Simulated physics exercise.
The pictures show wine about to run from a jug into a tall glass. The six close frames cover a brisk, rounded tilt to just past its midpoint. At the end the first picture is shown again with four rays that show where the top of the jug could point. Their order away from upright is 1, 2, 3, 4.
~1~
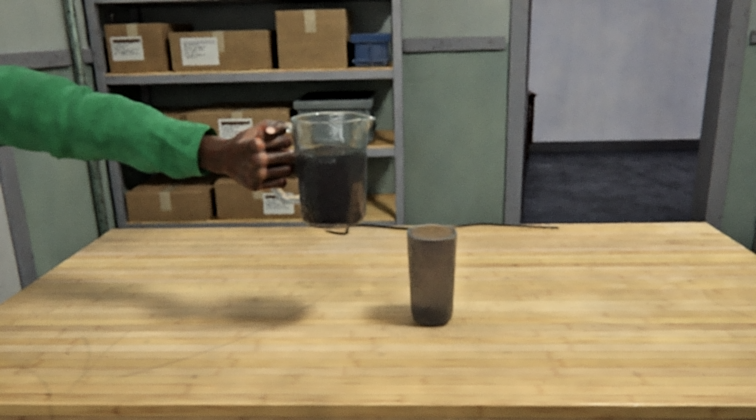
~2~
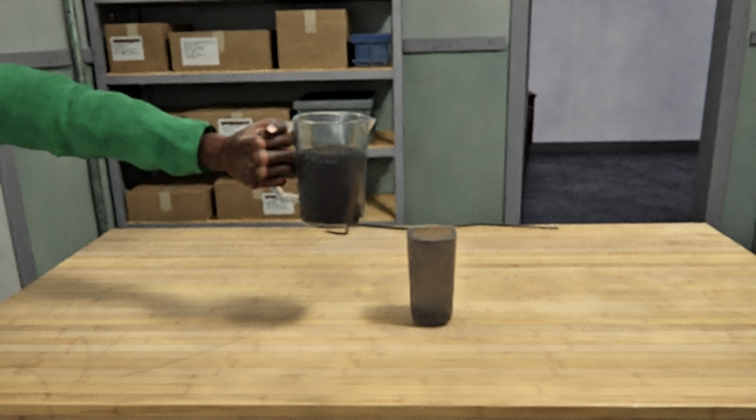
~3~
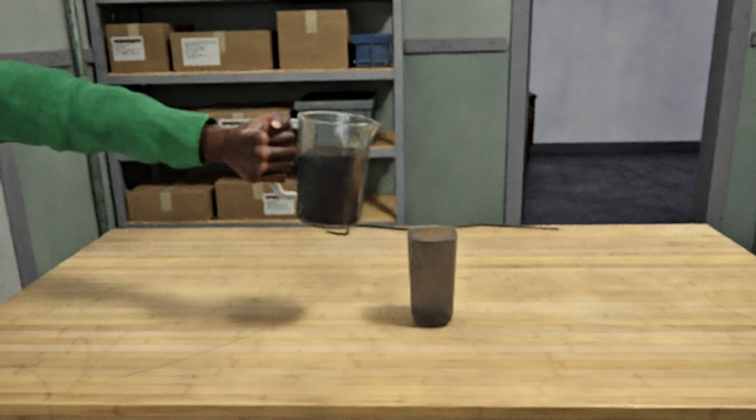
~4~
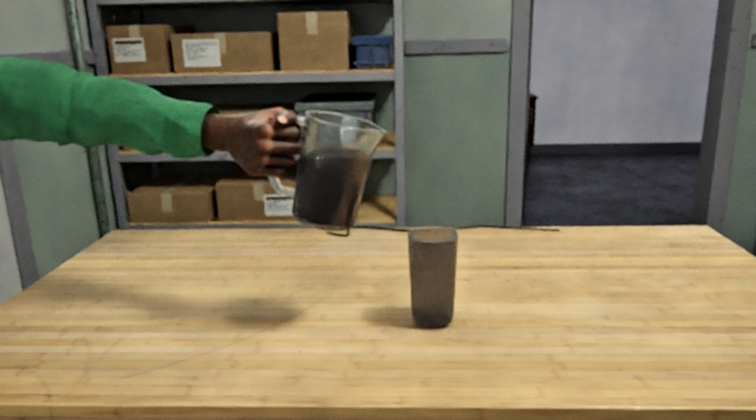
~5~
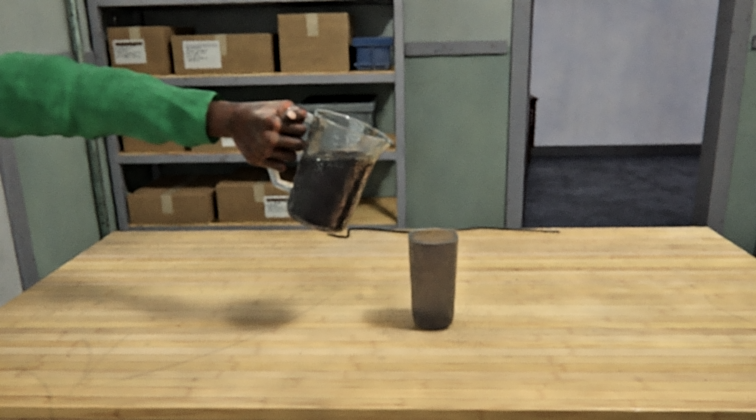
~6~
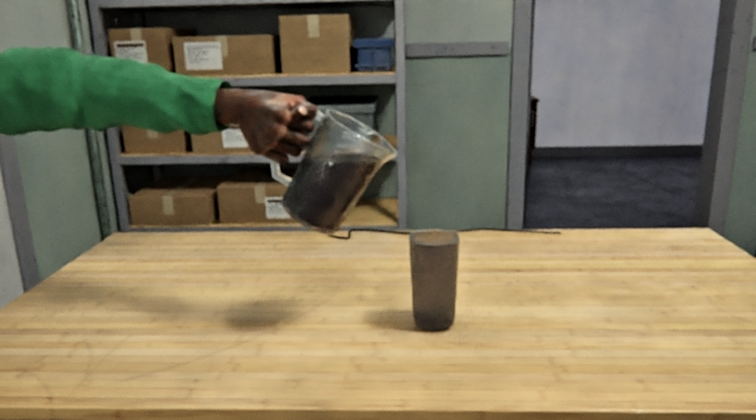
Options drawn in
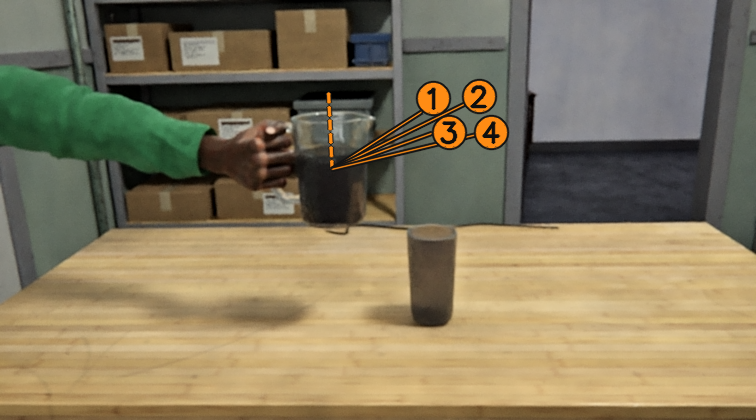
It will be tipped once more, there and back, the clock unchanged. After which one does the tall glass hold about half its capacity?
Take 2.
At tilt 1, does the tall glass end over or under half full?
Under.
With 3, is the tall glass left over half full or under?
Over half.
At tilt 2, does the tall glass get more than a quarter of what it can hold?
Yes.
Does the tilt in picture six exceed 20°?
Yes.
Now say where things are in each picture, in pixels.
In the first frame, upright, lip at (374, 119); rim of the tall glass round (432, 231); nothing has left yet.
In the second frame, upright, lip at (375, 120); nothing has left yet.
In the third frame, tipped about 6°, lip at (380, 125); nothing has left yet.
In the fourth frame, tipped about 13°, lip at (386, 132); nothing has left yet.
In the fifth frame, tipped about 22°, lip at (391, 142); nothing has left yet.
In the sixth frame, tipped about 31°, lip at (397, 153); nothing has left yet.
In orange, 1 at (421, 112); 2 at (464, 104); 3 at (431, 133); 4 at (474, 135).
For tilt 1, the tall glass ends with about 27 % of what it can hold.
For tilt 2, the tall glass ends with about 45 % of what it can hold.
For tilt 3, the tall glass ends with about 69 % of what it can hold.
For tilt 4, the tall glass ends with about 88 % of what it can hold; 4 % of the wine is spilt.
